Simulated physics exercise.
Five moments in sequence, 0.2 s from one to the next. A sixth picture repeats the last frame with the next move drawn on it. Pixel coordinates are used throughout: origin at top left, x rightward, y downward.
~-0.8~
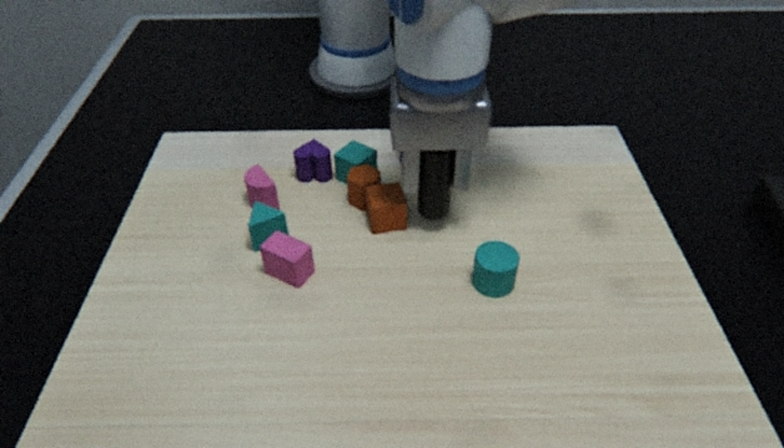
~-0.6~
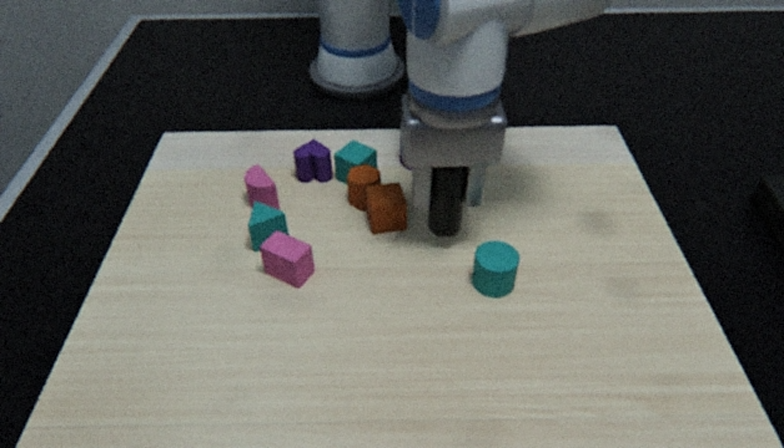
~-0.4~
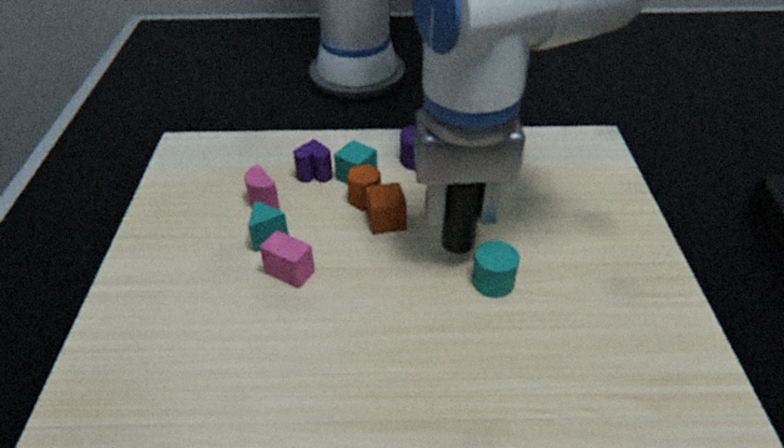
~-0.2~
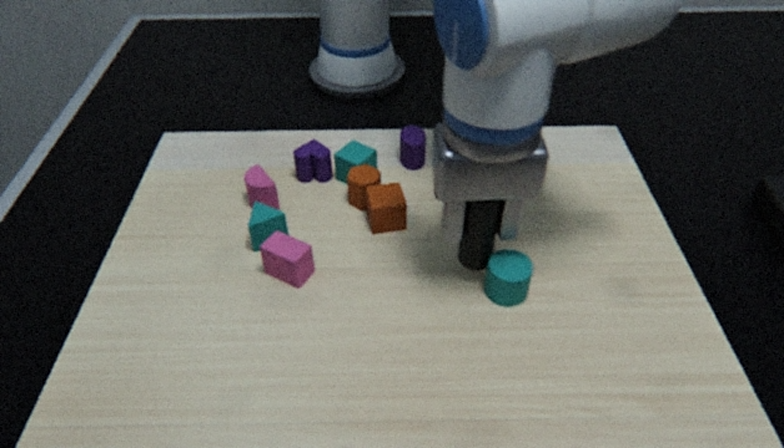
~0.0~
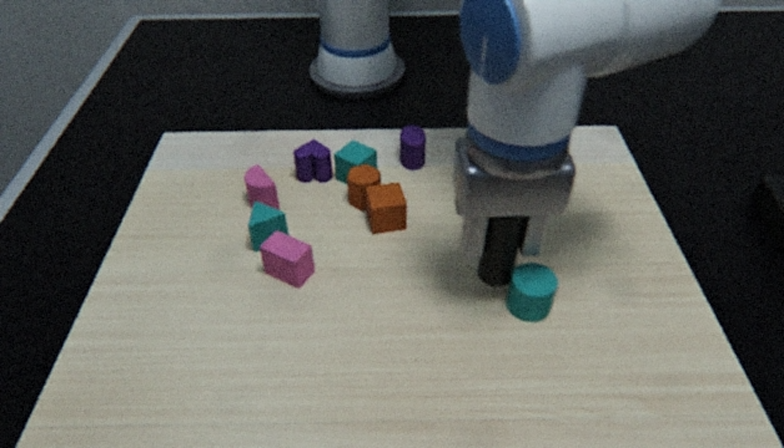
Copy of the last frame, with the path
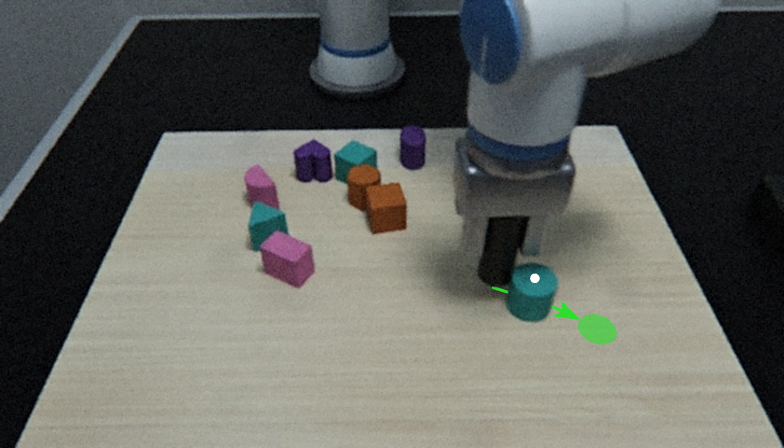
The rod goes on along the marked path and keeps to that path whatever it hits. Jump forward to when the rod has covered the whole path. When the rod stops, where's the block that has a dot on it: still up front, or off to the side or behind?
It will keep going ahead of the rod.
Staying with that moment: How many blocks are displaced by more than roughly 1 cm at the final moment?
Blocks that move over 1 cm: One.
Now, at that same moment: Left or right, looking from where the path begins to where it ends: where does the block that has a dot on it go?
It's set to shift right.
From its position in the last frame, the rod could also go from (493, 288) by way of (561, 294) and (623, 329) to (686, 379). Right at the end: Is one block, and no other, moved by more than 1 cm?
Yes, that is how it ends up.
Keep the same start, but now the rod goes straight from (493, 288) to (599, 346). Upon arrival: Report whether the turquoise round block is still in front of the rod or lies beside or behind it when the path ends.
It stays on the rod's front.
Path on the board, from (493, 288) via (545, 304), ending at (597, 329); the dot is on the turquoise round block.
On the path given first. One third of the way, rod at (532, 285); turquoise round block at (571, 294).
Two thirds of the way, rod at (567, 298); turquoise round block at (604, 312).
At the end, rod at (602, 316); turquoise round block at (635, 336).
